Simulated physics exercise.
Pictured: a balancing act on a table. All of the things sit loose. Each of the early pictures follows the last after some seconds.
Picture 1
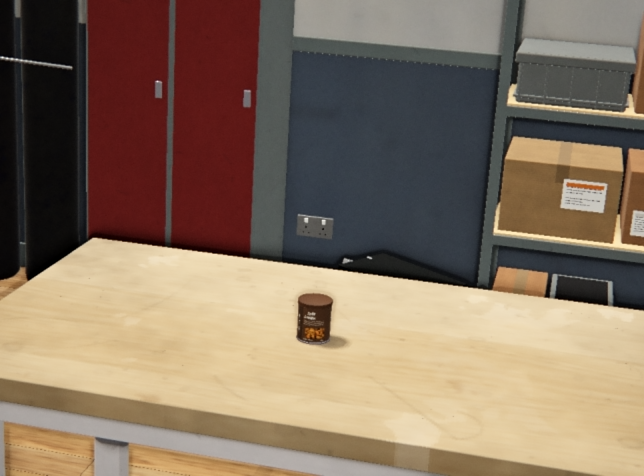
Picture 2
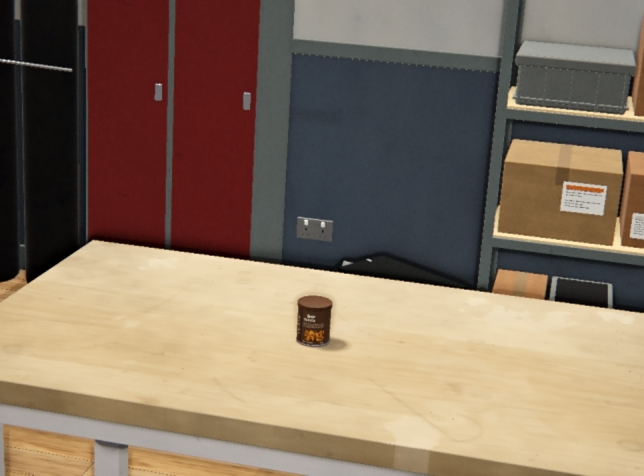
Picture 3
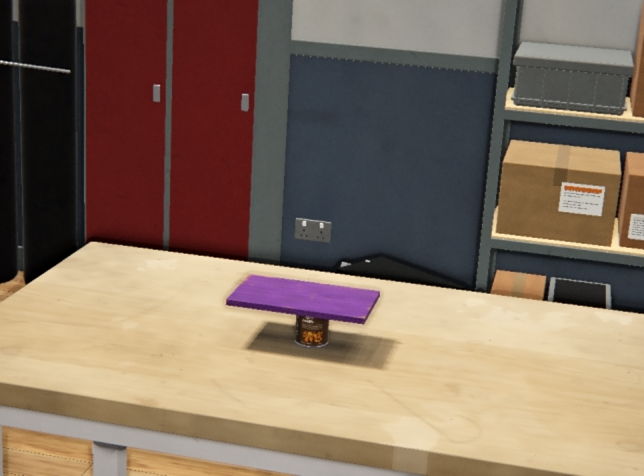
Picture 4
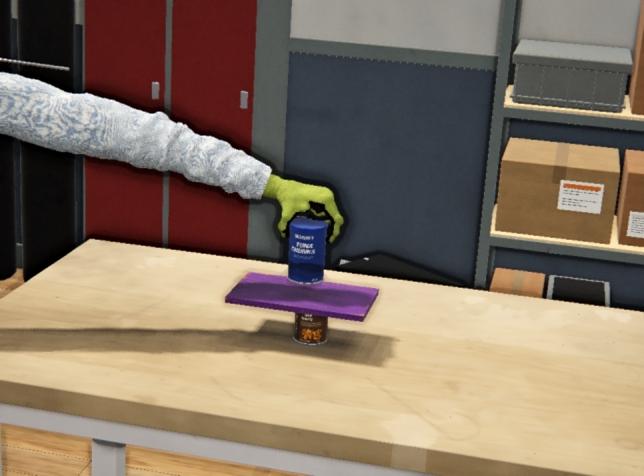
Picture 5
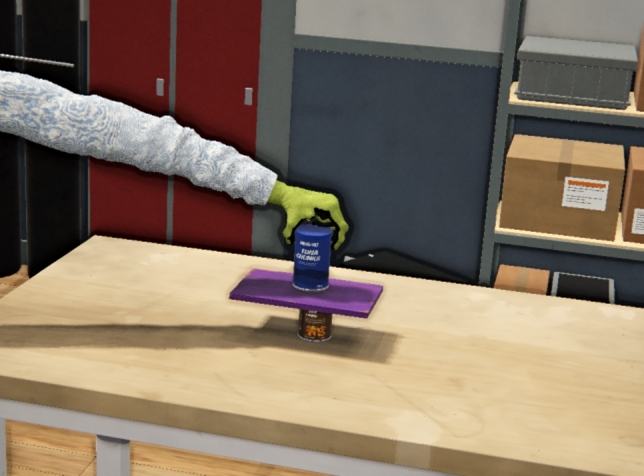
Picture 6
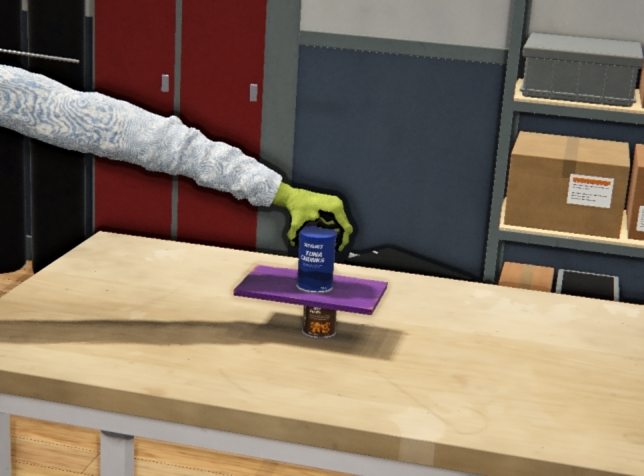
Green hand in a patterned pale sleeve lowering a blue tin onto a purple board balanced on a small brown can.
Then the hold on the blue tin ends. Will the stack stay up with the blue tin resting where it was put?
Yes.
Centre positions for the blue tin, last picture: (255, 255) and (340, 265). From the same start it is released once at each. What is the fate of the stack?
Try one, the stack collapses; try two, it stays standing.
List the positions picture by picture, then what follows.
In the first picture, the last thing is not in view yet.
In the second picture, the last thing is not in view yet.
In the third picture, the last thing is not in view yet; purple board (305, 298).
The fourth picture shows on its way; blue tin (307, 251); purple board (303, 295).
The fifth picture shows on its way; blue tin (312, 258); purple board (308, 292).
The sixth picture shows in place under the hand; blue tin (316, 260); purple board (312, 289).
Then, 0.20 s on from there, no change.
Then, 0.40 s on from there, blue tin resting near (316, 260).
In the end, all 3 unmoved. At the end, from the last picture's camera, blue tin near (316, 260). The stack keeps its balance.
